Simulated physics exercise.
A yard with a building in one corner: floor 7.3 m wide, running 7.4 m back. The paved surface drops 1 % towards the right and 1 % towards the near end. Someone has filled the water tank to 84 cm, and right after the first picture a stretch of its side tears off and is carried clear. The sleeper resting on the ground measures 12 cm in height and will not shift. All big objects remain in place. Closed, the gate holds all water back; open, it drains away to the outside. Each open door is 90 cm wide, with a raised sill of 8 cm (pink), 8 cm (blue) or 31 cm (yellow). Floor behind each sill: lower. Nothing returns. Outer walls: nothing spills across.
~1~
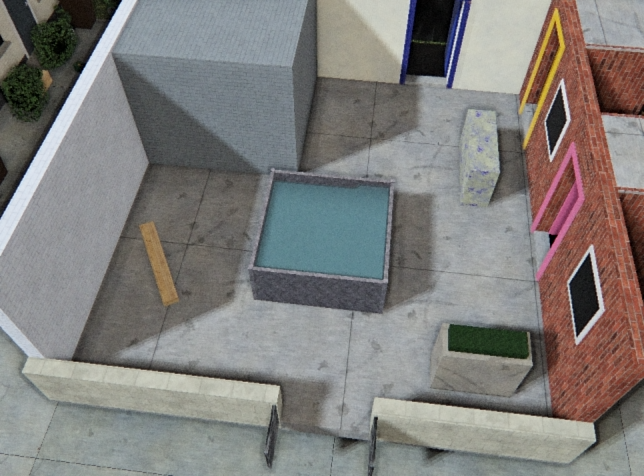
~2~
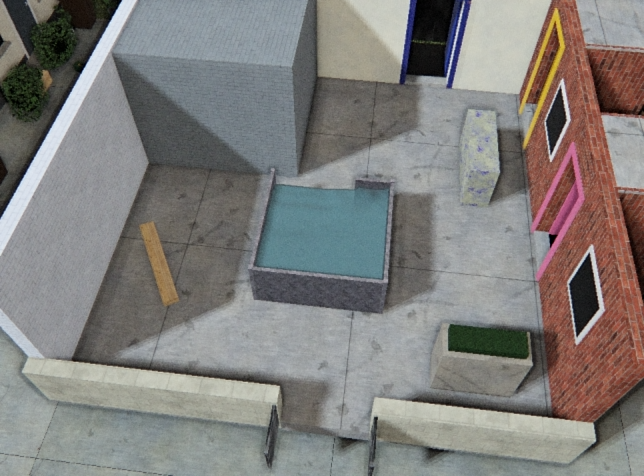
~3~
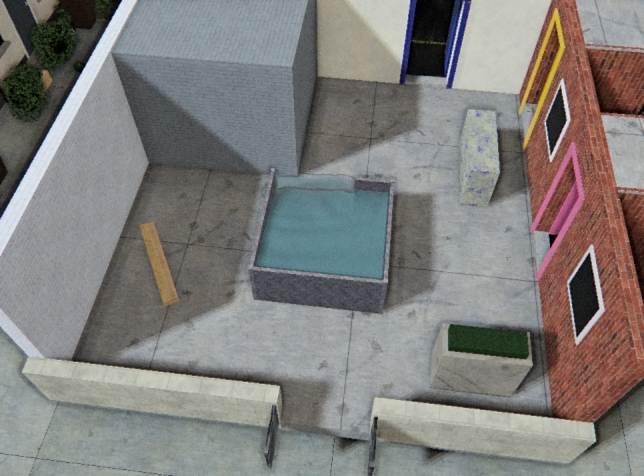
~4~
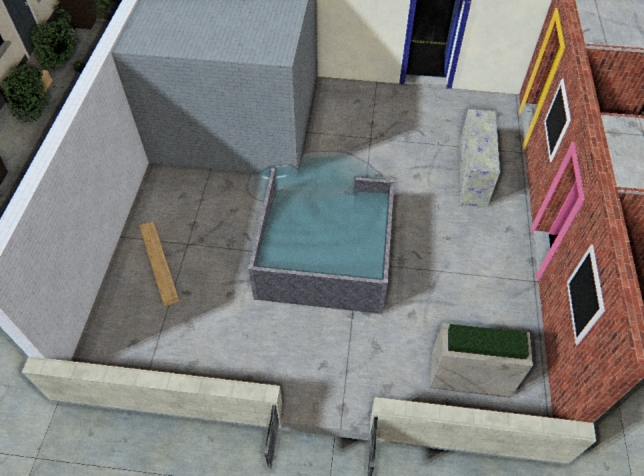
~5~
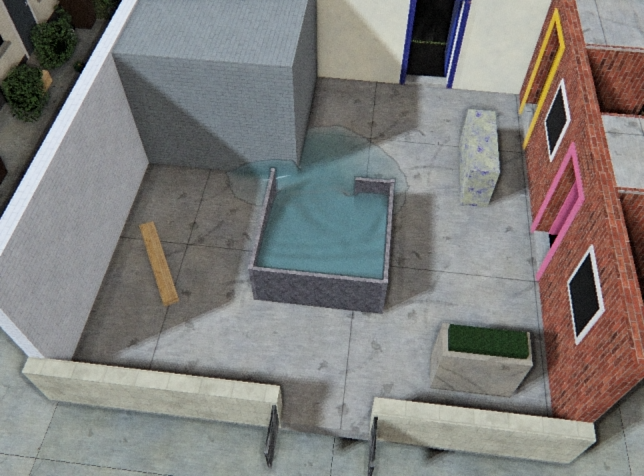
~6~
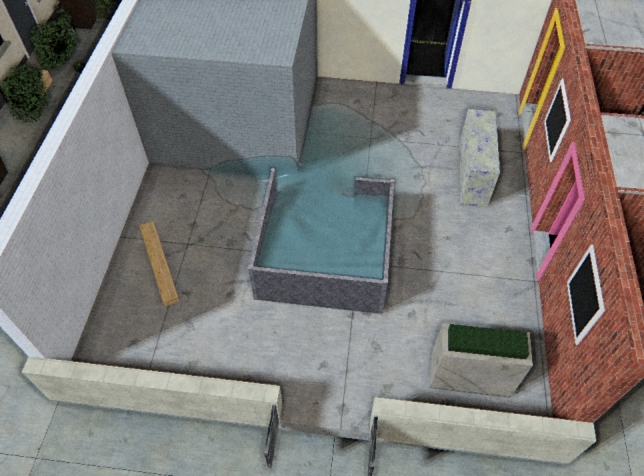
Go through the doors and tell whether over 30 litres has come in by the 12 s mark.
By then: The pink door has taken in less; the blue door has taken in more; the yellow door has taken in less.
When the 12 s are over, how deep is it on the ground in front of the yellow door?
Close to 8.0 cm of depth.
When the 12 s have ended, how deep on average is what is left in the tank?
Mean depth: About 6 cm.
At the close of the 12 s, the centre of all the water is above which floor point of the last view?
Its balance point sits around (370, 253).
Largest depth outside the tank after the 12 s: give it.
About 17 cm.
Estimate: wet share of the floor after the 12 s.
I'd say around 95 %.
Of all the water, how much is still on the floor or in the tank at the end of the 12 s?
Still there: Roughly 88 %.
A moment later water covers 30 % of the floor and is deepest (54 cm) near (296, 181); pink door not reached, blue door 3 cm at the sill, 0 L in, yellow door not reached.
Soon after water covers 40 % of the floor and is deepest (40 cm) near (348, 85); pink door not reached, blue door 22 cm at the sill, 29 L in, yellow door not reached.
Next water covers 55 % of the floor and is deepest (38 cm) near (516, 105); pink door not reached, blue door 14 cm at the sill, 89 L in, yellow door 32 cm at the sill, 1 L in.
Later on water covers 95 % of the floor and is deepest (19 cm) near (524, 435); pink door 9 cm at the sill, 4 L in, blue door 14 cm at the sill, 129 L in, yellow door 17 cm at the sill, 5 L in.
At the end water covers 95 % of the floor and is deepest (17 cm) near (549, 438); pink door 5 cm at the sill, 6 L in, blue door 5 cm at the sill, 153 L in, yellow door 8 cm at the sill, 5 L in.
